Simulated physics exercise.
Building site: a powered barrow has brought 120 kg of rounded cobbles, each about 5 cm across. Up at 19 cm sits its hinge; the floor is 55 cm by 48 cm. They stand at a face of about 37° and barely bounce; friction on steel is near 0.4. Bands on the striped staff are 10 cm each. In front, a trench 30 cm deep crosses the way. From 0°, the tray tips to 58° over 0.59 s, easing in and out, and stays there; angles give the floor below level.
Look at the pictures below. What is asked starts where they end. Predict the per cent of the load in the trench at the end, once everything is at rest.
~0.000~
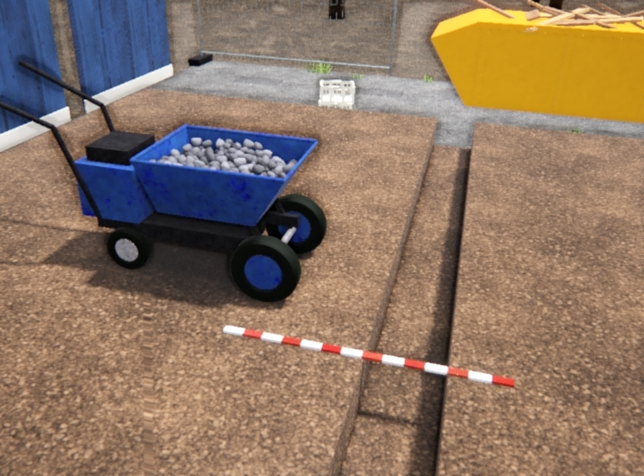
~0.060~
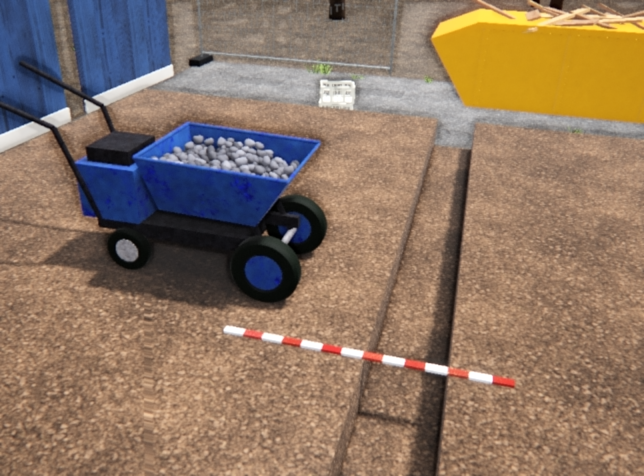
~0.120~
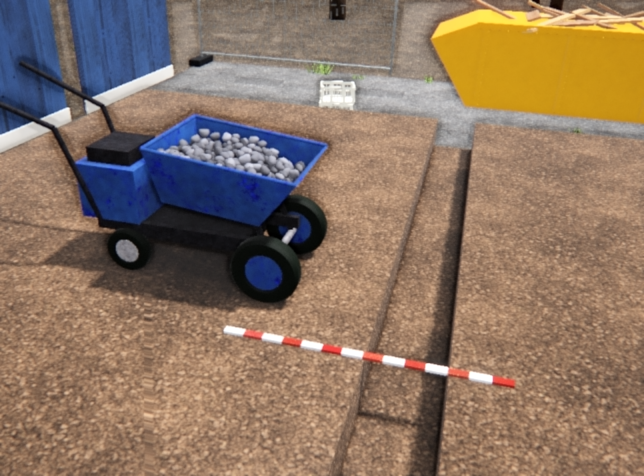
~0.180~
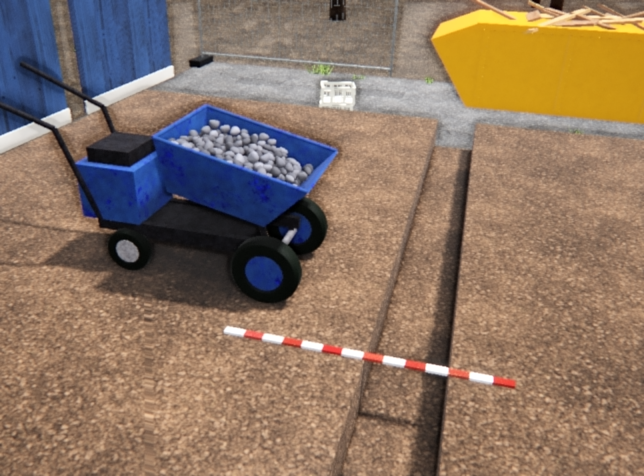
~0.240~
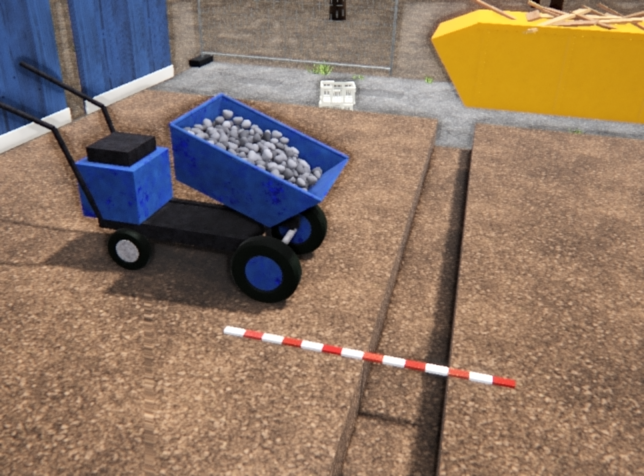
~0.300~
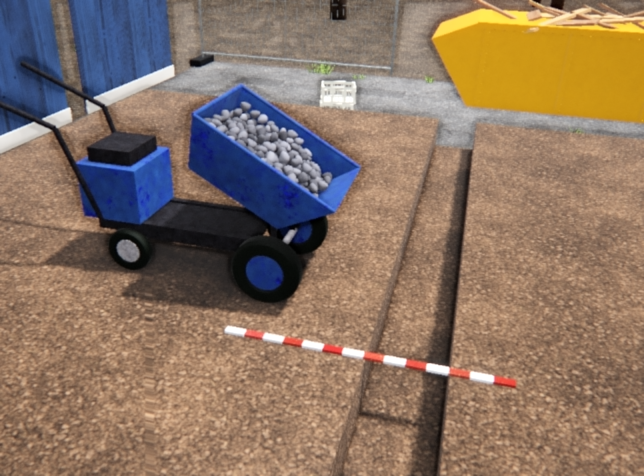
Near 49 per cent.
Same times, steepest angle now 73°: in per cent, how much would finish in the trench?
Roughly 90 per cent would end in the trench.
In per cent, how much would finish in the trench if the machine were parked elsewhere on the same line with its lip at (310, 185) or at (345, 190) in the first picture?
Around 35 and then 20 percent.
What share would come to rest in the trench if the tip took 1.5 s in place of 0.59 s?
In that case, around 40%.
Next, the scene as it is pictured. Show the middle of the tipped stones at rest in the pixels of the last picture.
At about pixel (426, 336) in the last view.
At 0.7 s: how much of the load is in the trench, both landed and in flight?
Some 5 per cent of the load by that point.
After 0.4 s the floor is at 49°; 100 % in the tray; the foremost stones are at (336, 209).
After 0.7 s the floor is at 58°; 92 % in the tray, 3 % short of the trench, 6 % in the trench; the foremost stones are at (407, 259).
After 1.0 s the floor is at 58°; 56 % in the tray, 3 % short of the trench, 37 % in the trench, 5 % past the trench; the foremost stones are at (511, 318).
After 3.0 s the floor is at 58°; 45 % in the tray, 1 % short of the trench, 49 % in the trench, 5 % past the trench; the foremost stones are at (619, 348).
